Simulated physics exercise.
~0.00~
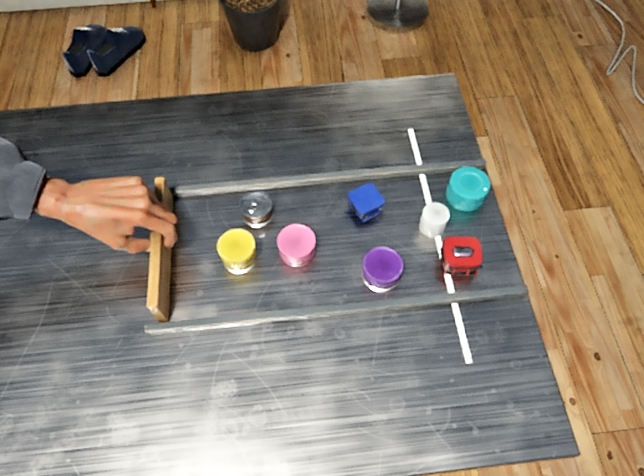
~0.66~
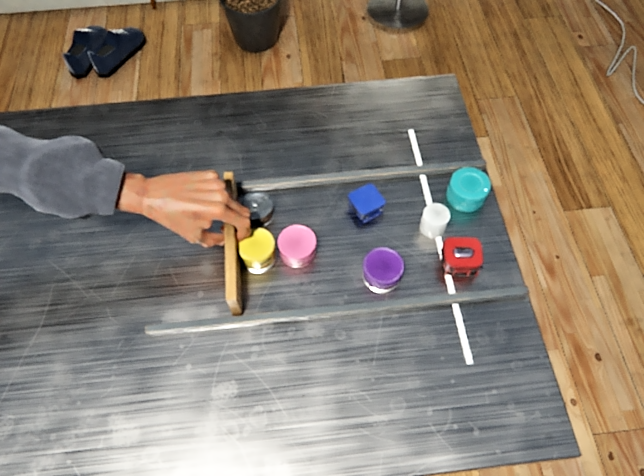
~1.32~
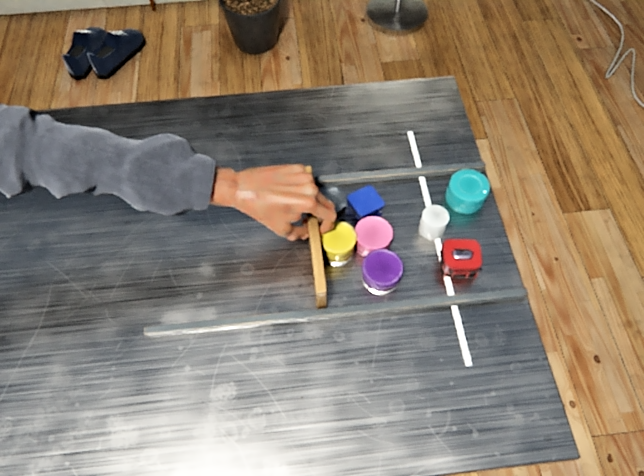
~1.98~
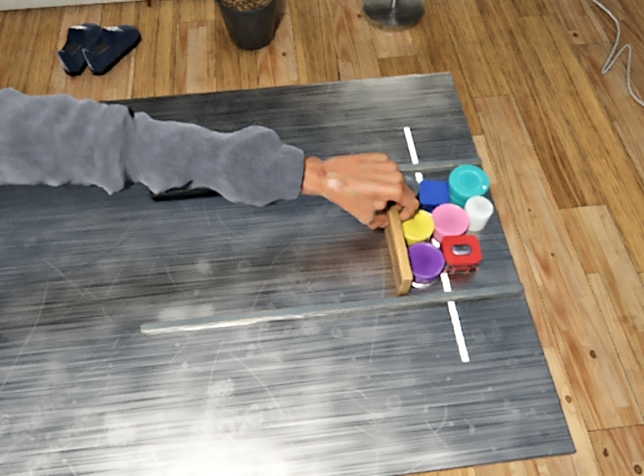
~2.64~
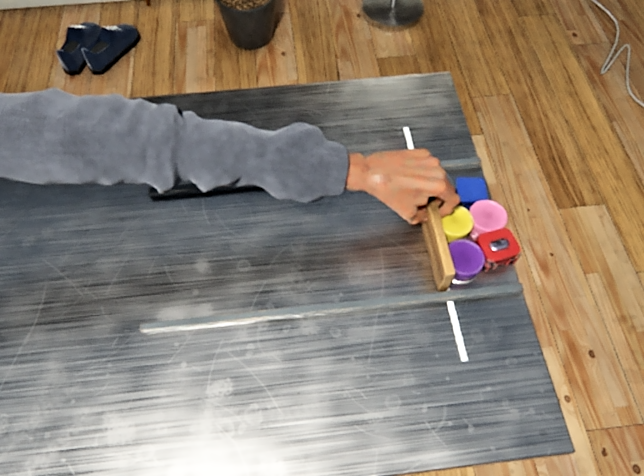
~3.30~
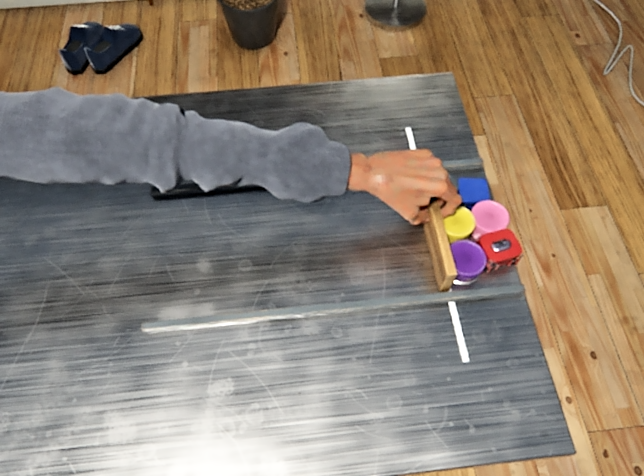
To begin with, a hand in a grey sleeve holds a wooden bar upright at the left of a channel between two thin rails on a dark table, with colourful little pots and other small objects scattered ahead. The hand pushes the bar right, and it meets the yellow pot and a small clear pot. Next the pink tub is moved along too, closing in on the purple pot and blue cube. The bunched objects then crowd over the white strip towards the table's end. Finally the bar stops around the strip, with the turquoise and white lids gone and the rest huddled at the edge.
